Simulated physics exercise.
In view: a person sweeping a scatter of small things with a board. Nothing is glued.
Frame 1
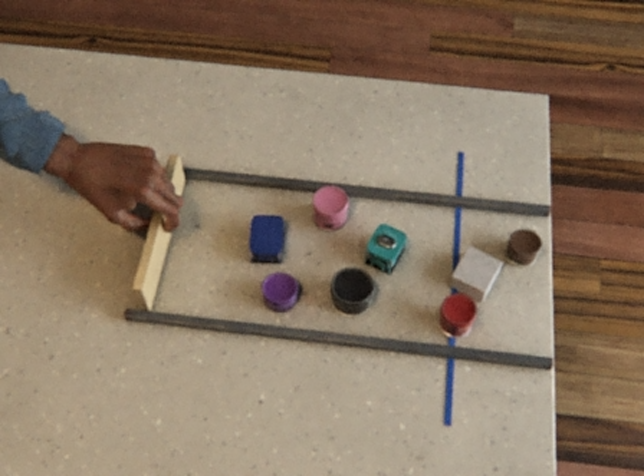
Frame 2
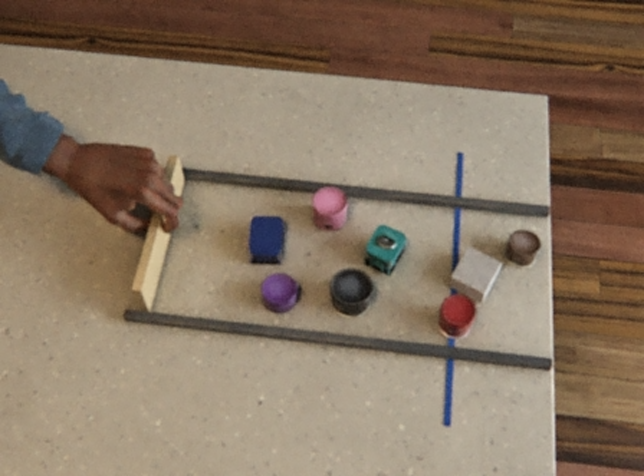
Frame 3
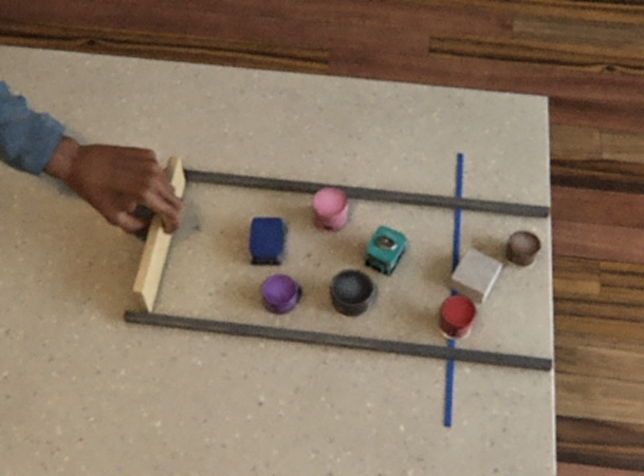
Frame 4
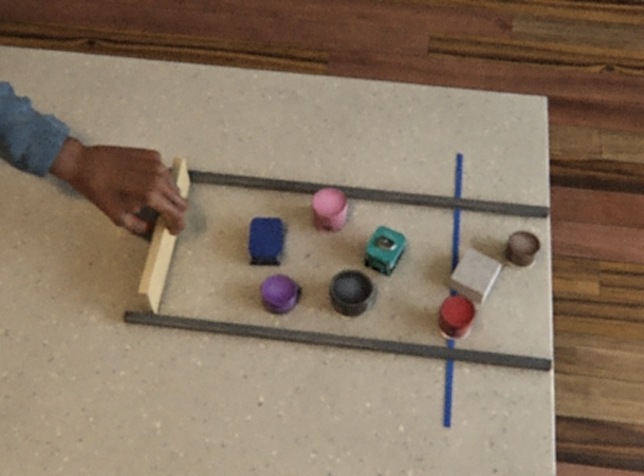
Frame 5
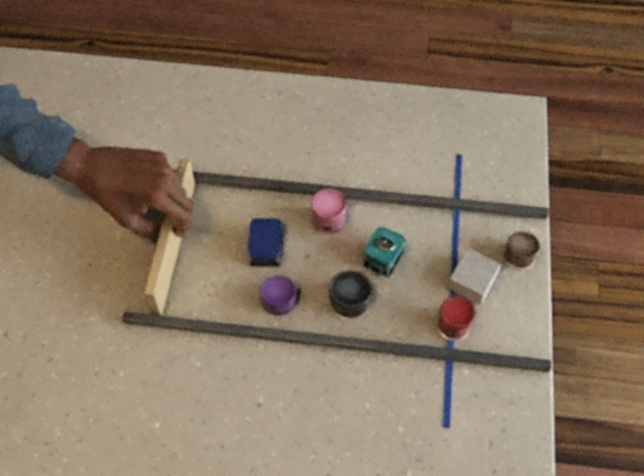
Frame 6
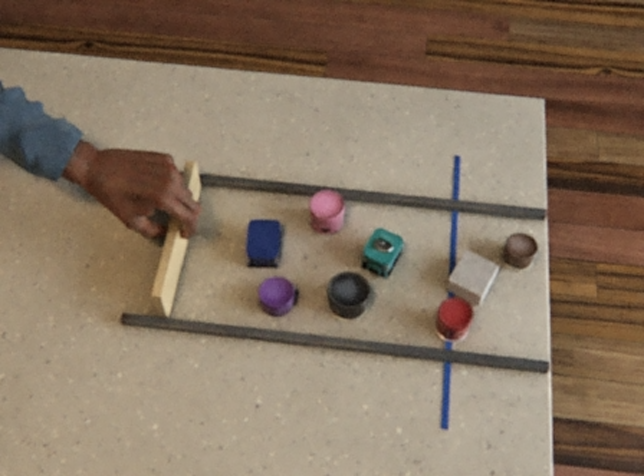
At first, a hand holds a pale wooden board upright at the left end of two dark rails, with small pots, two toy-like blue and teal items and a white block scattered between them. The hand then slides the board slightly right, touching none of the objects, which stay in place.
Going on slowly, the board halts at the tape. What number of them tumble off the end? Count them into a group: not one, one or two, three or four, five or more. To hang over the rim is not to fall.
It ends with every one still on the table.
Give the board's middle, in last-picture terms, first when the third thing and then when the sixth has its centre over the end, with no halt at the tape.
(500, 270), later (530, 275).
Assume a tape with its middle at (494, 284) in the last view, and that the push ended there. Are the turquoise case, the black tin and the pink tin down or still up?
The turquoise case is kept, the black tin does not fall, the pink tin remains up.
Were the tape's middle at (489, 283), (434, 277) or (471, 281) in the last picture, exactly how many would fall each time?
Floor tally per try: 1 / 0 / 1.
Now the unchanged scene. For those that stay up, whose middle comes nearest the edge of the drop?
Foremost: The white block.
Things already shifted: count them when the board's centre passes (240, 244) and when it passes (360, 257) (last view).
At the first spot 0, then 5.
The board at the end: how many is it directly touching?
It's 3 of them.
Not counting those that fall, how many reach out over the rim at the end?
1, I think.
Soon after, none off yet; brown pot at rest near (520, 252); white block at rest near (472, 278); red pot at rest near (454, 320).
Then, none off yet; brown pot at rest near (520, 252); white block moved about its own width near (498, 277); red pot moved a little near (465, 330).
At rest, the number that fall off is zero.
